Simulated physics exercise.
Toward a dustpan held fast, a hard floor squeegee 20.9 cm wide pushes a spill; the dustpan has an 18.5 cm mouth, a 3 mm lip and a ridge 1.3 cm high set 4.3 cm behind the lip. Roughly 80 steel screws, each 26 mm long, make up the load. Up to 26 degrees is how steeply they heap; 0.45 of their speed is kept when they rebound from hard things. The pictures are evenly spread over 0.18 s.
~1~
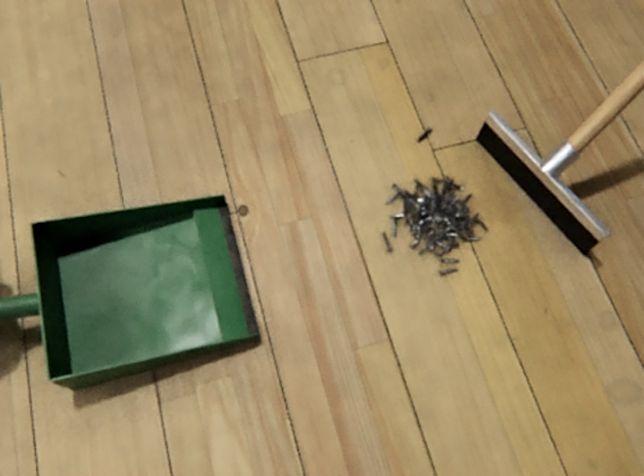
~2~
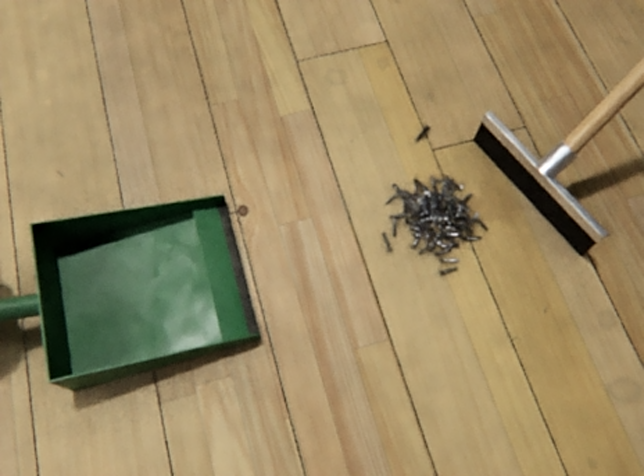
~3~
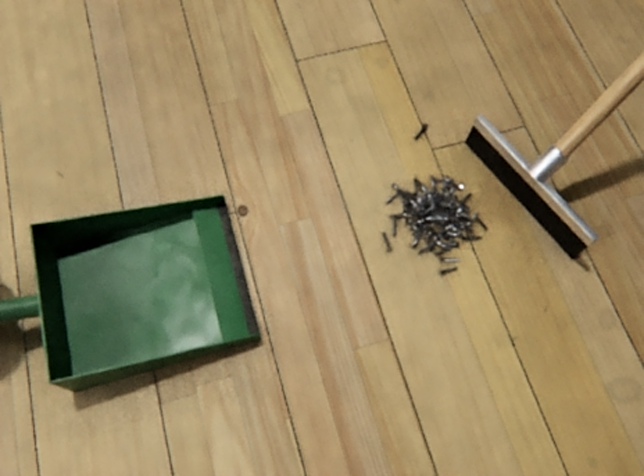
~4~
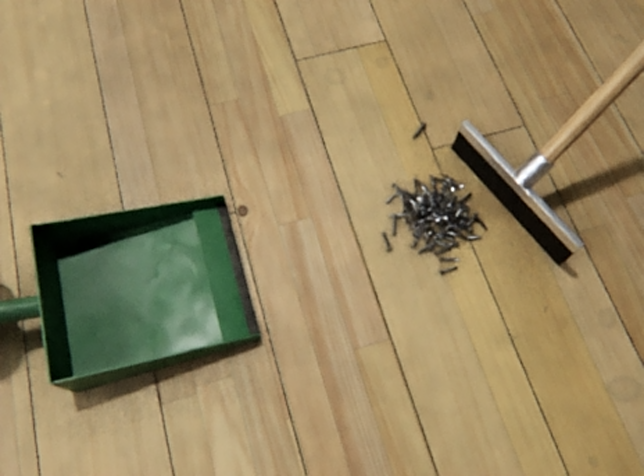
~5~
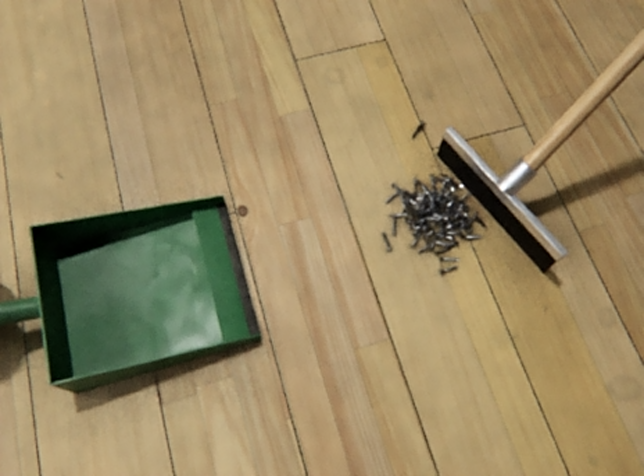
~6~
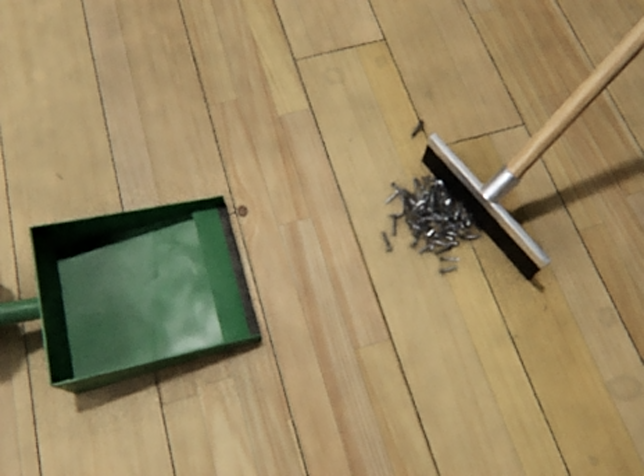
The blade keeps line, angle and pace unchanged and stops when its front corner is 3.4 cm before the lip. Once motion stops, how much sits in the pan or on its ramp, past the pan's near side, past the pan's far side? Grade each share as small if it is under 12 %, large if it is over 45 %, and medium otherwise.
Pan: Small; near side: Medium; far side: Small.
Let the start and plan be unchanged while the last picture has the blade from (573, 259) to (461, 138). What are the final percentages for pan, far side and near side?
Pan 5 % / far 0 % / near 50 %.
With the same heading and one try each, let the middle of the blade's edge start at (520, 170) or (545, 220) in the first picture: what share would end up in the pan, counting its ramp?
Close to 0 in a hundred, then close to 5 in a hundred.
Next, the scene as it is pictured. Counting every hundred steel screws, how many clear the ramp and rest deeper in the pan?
It comes to some 0 per cent.
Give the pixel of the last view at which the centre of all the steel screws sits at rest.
(274, 301) or so.
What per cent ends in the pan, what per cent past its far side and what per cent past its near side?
Pan 0, near side 20, far side 5.
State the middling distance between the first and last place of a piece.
Roughly 24 cm.
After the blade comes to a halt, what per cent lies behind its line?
Some 5 per cent.
Then, 0.19 s after the last picture, middle of the blade 18 cm from the lip; 0 % over the lip, far side 0 %, near side 5 %.
Then, 0.32 s after the last picture, middle of the blade 10 cm from the lip; 0 % over the lip, far side 5 %, near side 10 %.
Then, 0.57 s after the last picture, middle of the blade 7 cm from the lip; 0 % over the lip, far side 5 %, near side 20 %.
In the end, pan 0 %, near side 20 %, far side 5 %, in front of the lip or behind the blade 75 %.
